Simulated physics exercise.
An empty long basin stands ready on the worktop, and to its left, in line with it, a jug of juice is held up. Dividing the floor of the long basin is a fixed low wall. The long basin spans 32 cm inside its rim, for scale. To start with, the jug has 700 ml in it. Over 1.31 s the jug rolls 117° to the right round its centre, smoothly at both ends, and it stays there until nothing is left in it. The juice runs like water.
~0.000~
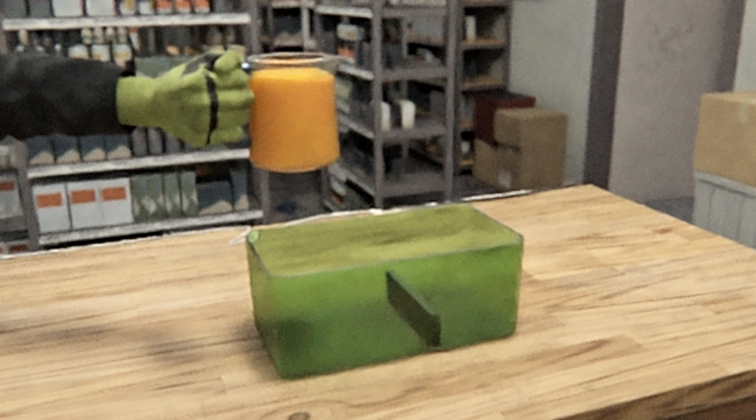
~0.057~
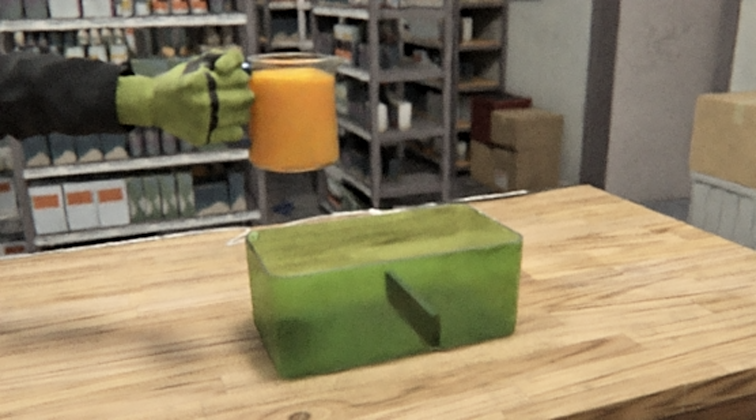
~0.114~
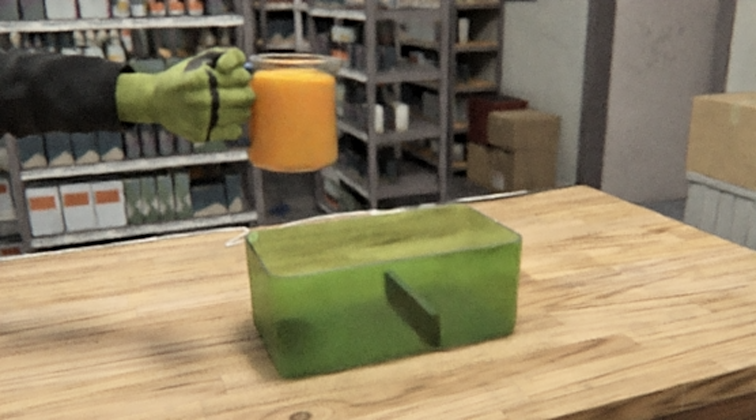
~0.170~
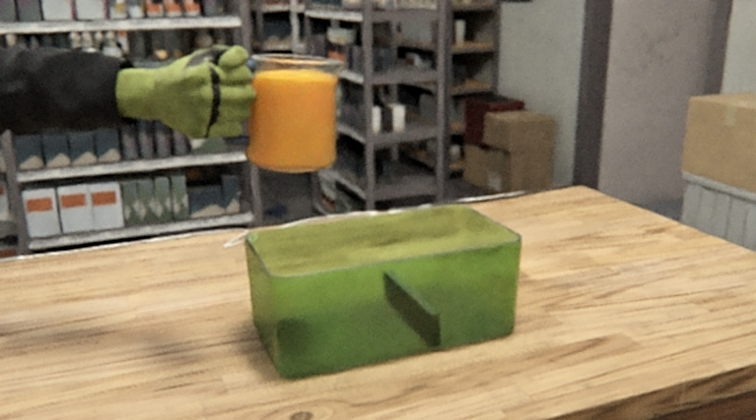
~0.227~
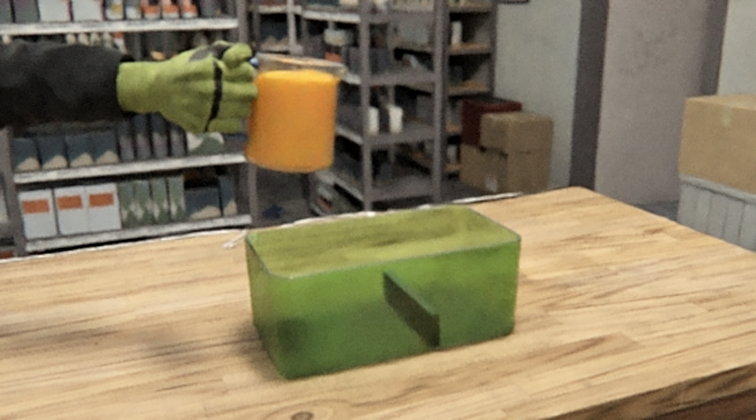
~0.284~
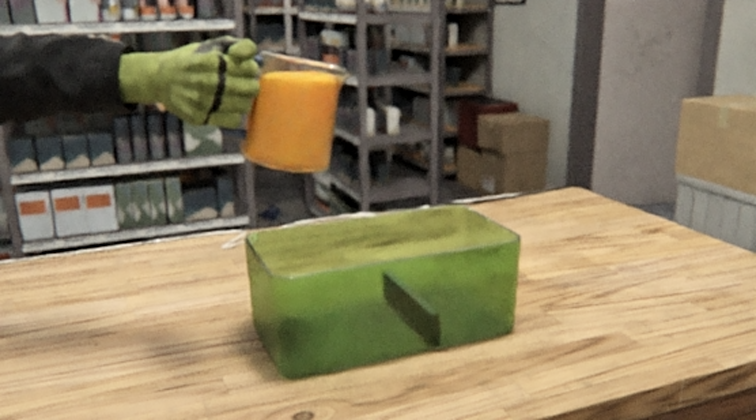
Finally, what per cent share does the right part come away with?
Roughly 53 per cent.
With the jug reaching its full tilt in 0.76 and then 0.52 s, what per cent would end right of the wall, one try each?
I'd expect close to 35 per cent and then close to 25 per cent.
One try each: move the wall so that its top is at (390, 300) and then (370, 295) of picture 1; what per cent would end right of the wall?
One try each: Around 75 percent and then around 95 percent.
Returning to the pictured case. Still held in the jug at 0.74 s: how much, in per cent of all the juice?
Still held: Roughly 80 % of the total.
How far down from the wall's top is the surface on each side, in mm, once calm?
About 34 mm left, about 24 mm right.
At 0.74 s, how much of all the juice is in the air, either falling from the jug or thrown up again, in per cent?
Near 16 per cent at that moment.
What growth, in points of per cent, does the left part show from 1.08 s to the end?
Close to 32% of the whole.
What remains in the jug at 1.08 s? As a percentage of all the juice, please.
Close to 22 percent of the total.
By 0.74 s the tilt is 71° and 79 per cent is still to pour, 1 is left of the wall and 4 right of it.
By 1.08 s the tilt is 108° and 22 per cent is still to pour, 14 is left of the wall and 43 right of it.
By 1.43 s the tilt is 117° and 0 per cent is still to pour, 45 is left of the wall and 52 right of it.
By 1.81 s the tilt is 117° and 0 per cent is still to pour, 46 is left of the wall and 53 right of it.
At rest 46 per cent lies left of the wall, 53 right of it and 1 outside.
